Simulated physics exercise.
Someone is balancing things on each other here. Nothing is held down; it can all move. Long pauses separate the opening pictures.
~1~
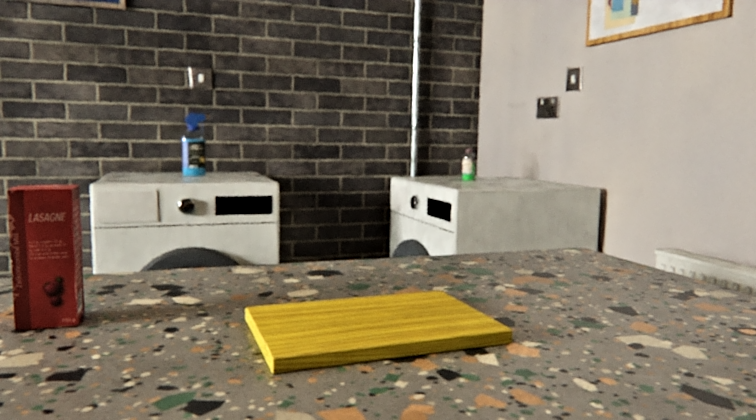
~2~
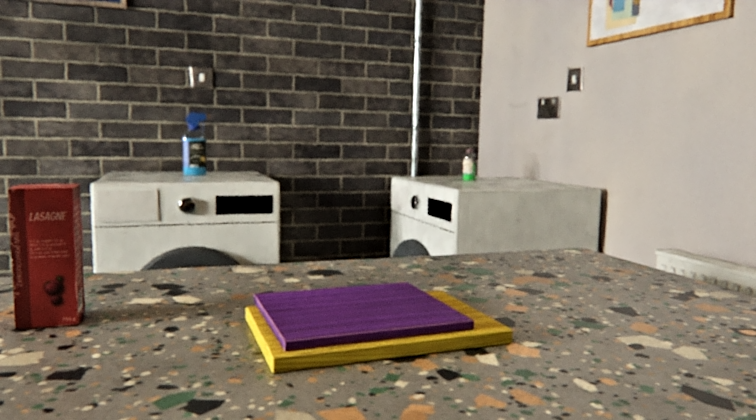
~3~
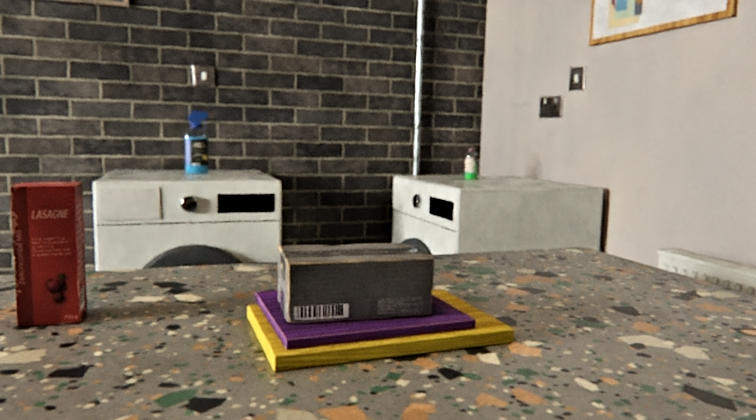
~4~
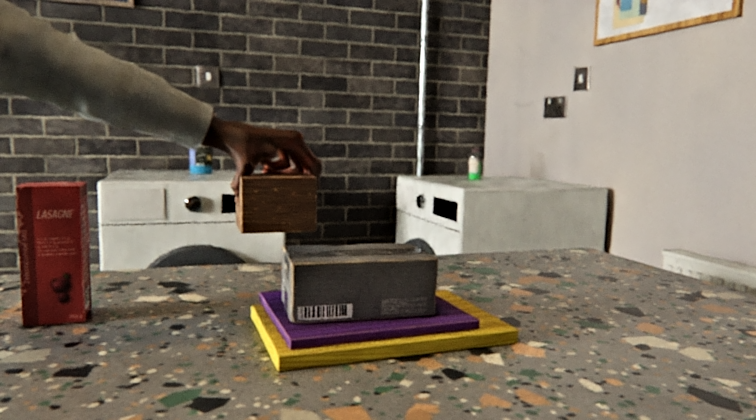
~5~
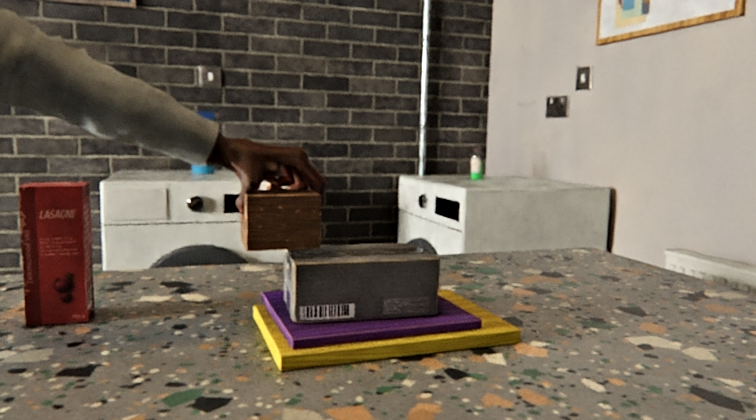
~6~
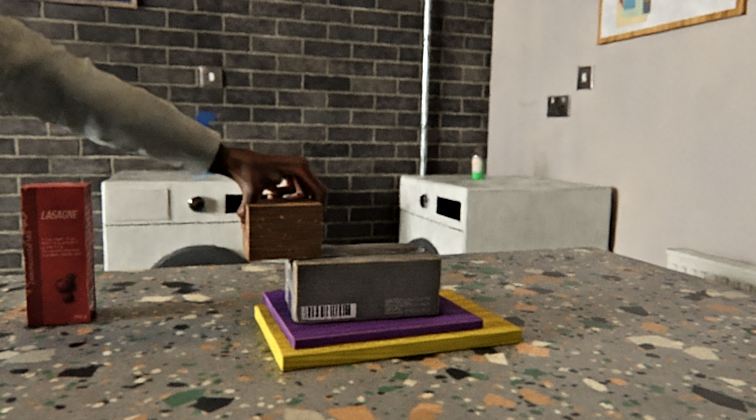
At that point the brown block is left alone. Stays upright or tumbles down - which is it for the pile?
The pile tumbles down.
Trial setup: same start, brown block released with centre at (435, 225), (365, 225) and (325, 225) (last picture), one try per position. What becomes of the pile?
Try 1: Falls over. Try 2: Stable. Try 3: Stable.
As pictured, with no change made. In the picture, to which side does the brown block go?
As we see it, to our left.
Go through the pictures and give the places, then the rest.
The last thing is not in view yet, in the first picture.
The last thing is not in view yet; yellow board (373, 324), in the second picture.
The last thing is not in view yet; purple board (358, 309), in the third picture.
Coming down; brown block (276, 202); yellow board (378, 323), in the fourth picture.
Coming down; brown block (280, 219); purple board (364, 309), in the fifth picture.
In place under the hand; brown block (281, 228); yellow board (382, 323), in the sixth picture.
Then, 0.30 s past the last view, brown block now fallen.
Then, 0.40 s past the last view, things are still on the move.
Then, 0.60 s past the last view, as before.
Then, 2.10 s past the last view, nothing new.
Finally, fallen, brown block; the other 4 still in place. Final places as the last picture's camera would see them, brown block near (129, 327). The pile comes apart.
